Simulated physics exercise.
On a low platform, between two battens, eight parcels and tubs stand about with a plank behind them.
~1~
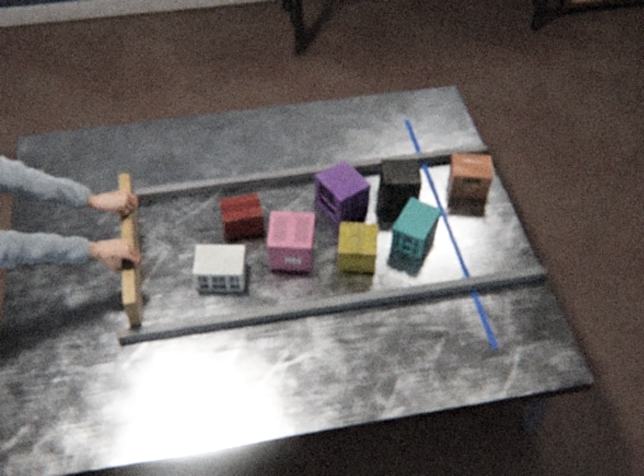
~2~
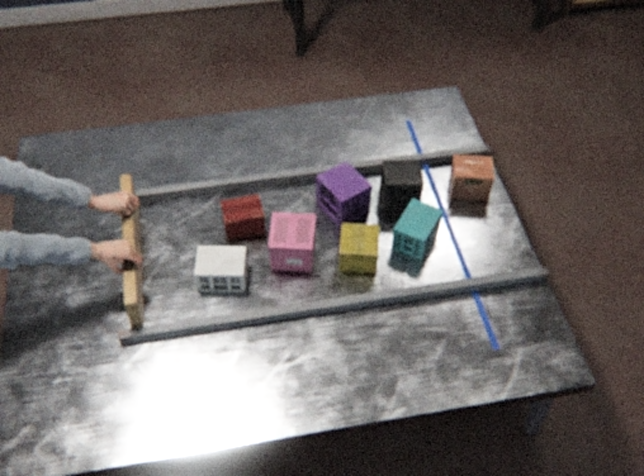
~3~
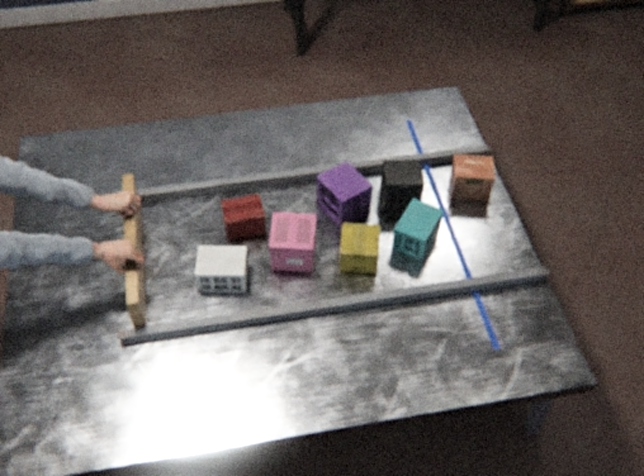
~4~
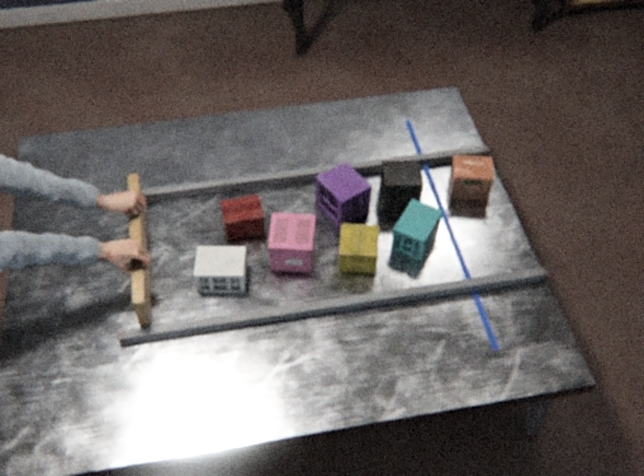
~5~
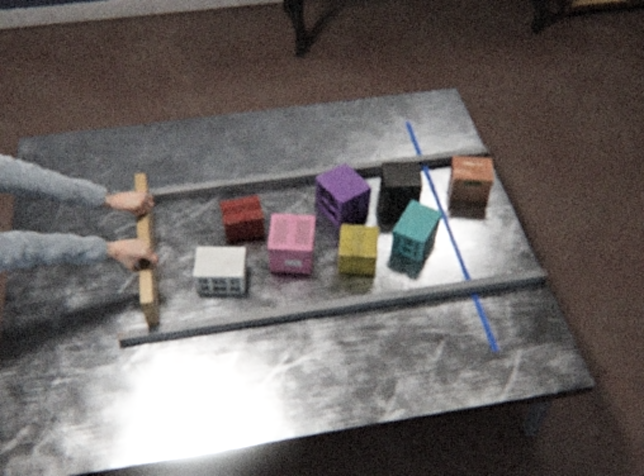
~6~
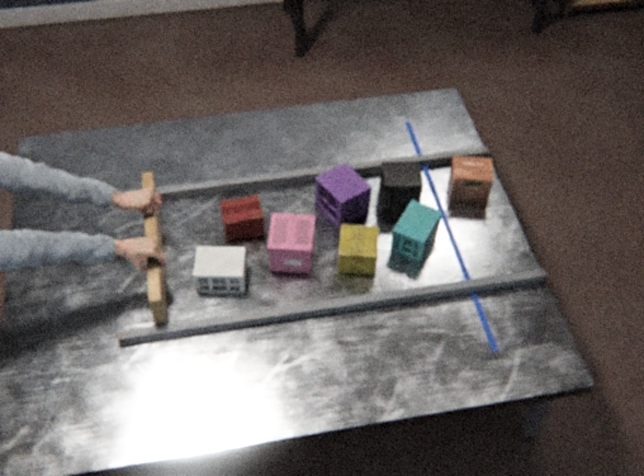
On a low platform, between two battens, eight coloured boxes stand still, an orange one beyond a blue tape line, while two hands at the left slide a wooden plank slowly rightward towards them without touching any.
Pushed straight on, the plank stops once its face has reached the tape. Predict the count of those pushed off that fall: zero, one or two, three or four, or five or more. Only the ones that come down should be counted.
The count is three or four.
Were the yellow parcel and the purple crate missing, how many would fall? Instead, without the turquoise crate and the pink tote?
First try: 2 fallen; other try: 2.
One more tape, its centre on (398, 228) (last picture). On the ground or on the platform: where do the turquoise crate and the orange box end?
The turquoise crate tumbles off; the orange box tumbles off.
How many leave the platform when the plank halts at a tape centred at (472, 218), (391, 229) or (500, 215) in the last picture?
In order, the counts are 6, 2 and 8.
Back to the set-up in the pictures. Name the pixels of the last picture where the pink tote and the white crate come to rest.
The pink tote at (516, 213), the white crate at (477, 231).
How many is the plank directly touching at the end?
It's 2.
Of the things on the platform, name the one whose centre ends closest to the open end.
It's the pink tote.
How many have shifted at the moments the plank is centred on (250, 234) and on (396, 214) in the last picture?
4 and 8.
A little later, none off yet; orange box at rest near (471, 179); turquoise crate at rest near (416, 230); black crate at rest near (400, 187).
Next, none off yet; orange box moving near (473, 178); turquoise crate shifted well along near (492, 219); black crate shifted about its own width near (435, 182).
When it is over, the number that fall off is three or four; down, yellow parcel, black crate, turquoise crate and orange box.
